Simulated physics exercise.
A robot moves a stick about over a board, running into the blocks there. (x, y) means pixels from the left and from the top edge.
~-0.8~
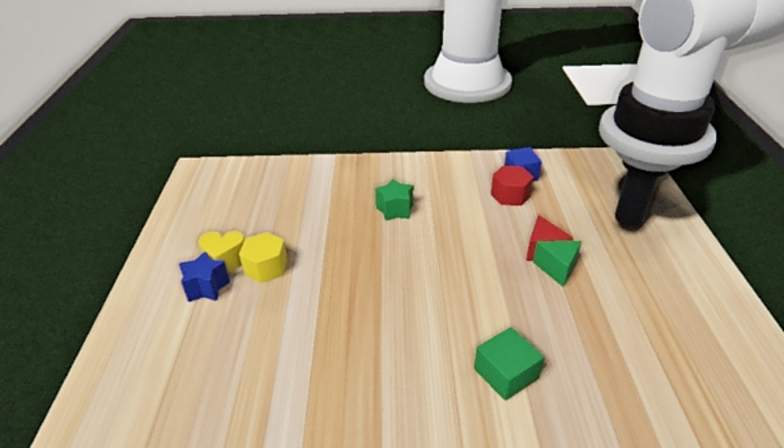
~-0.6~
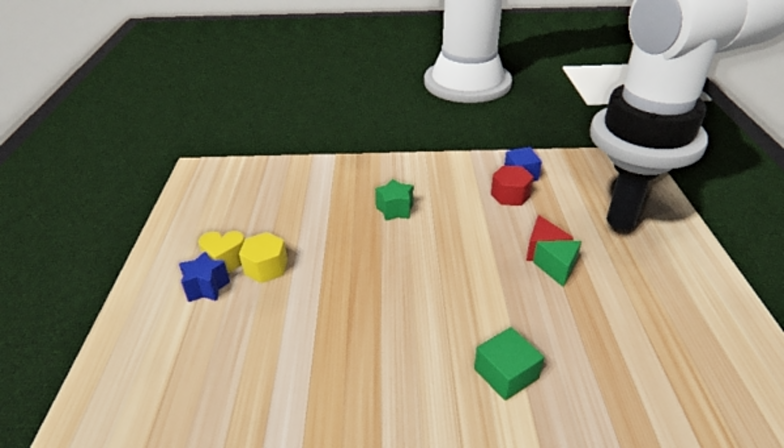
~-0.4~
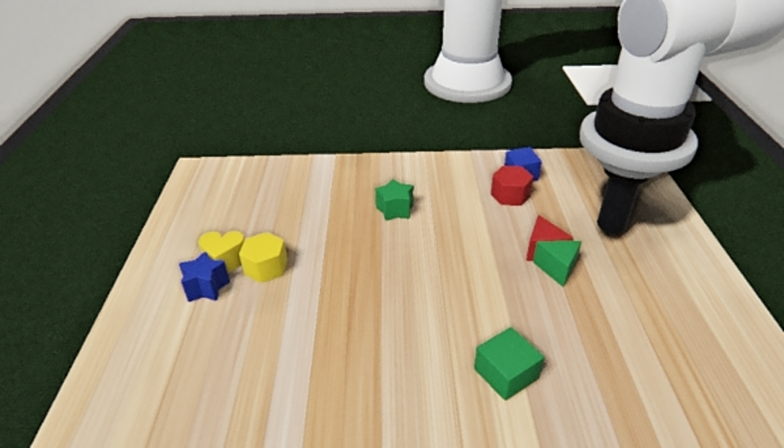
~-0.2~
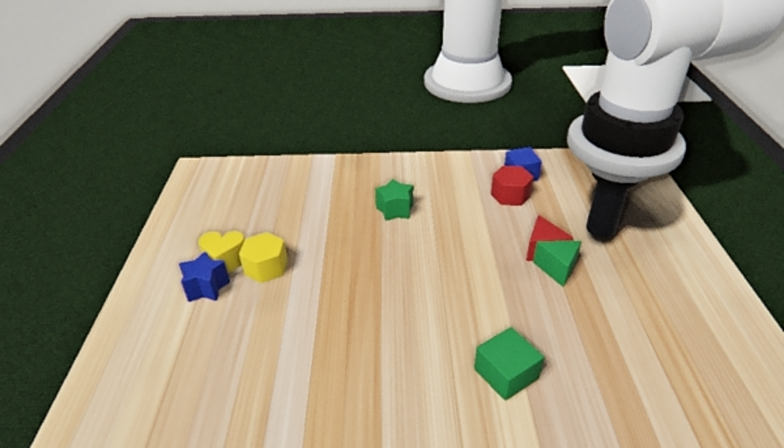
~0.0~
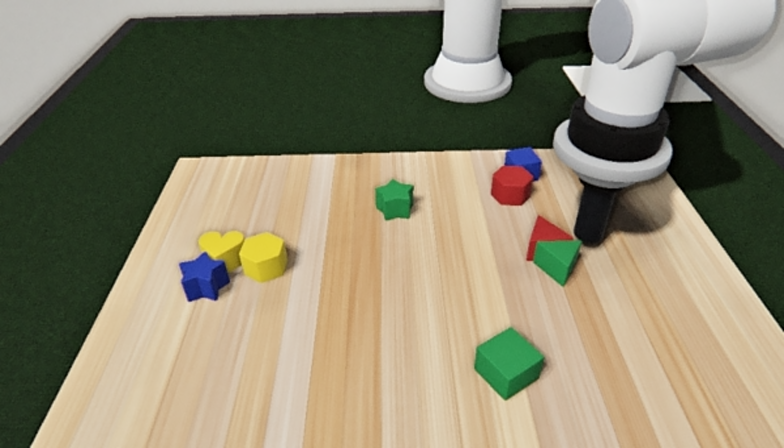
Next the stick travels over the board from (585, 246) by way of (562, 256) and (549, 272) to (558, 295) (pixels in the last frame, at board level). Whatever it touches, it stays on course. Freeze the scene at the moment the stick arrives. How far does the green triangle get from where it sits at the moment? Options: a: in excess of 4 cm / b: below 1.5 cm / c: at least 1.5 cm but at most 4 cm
a: In excess of 4 cm.
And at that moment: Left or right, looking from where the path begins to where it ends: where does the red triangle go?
The red triangle is shifted sideways to the right, facing along the path from start to end.
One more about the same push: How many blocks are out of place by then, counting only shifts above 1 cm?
By the end of the path, two blocks have moved more than about a centimetre.
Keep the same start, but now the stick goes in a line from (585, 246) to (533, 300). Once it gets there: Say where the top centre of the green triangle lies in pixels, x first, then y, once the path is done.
The green triangle ends near (513, 289).
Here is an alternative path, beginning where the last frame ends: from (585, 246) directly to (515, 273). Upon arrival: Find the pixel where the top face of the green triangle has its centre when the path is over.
It ends at (558, 261).
On the path given first. One third of the way, stick (563, 244); red triangle (535, 232), turned 25° clockwise; green triangle (561, 254).
Two thirds of the way, stick (551, 261); red triangle (526, 235), turned 55° clockwise; green triangle (556, 272).
At the end, stick (561, 283); red triangle (526, 235), turned 55° clockwise; green triangle (559, 294), turned 25° clockwise.
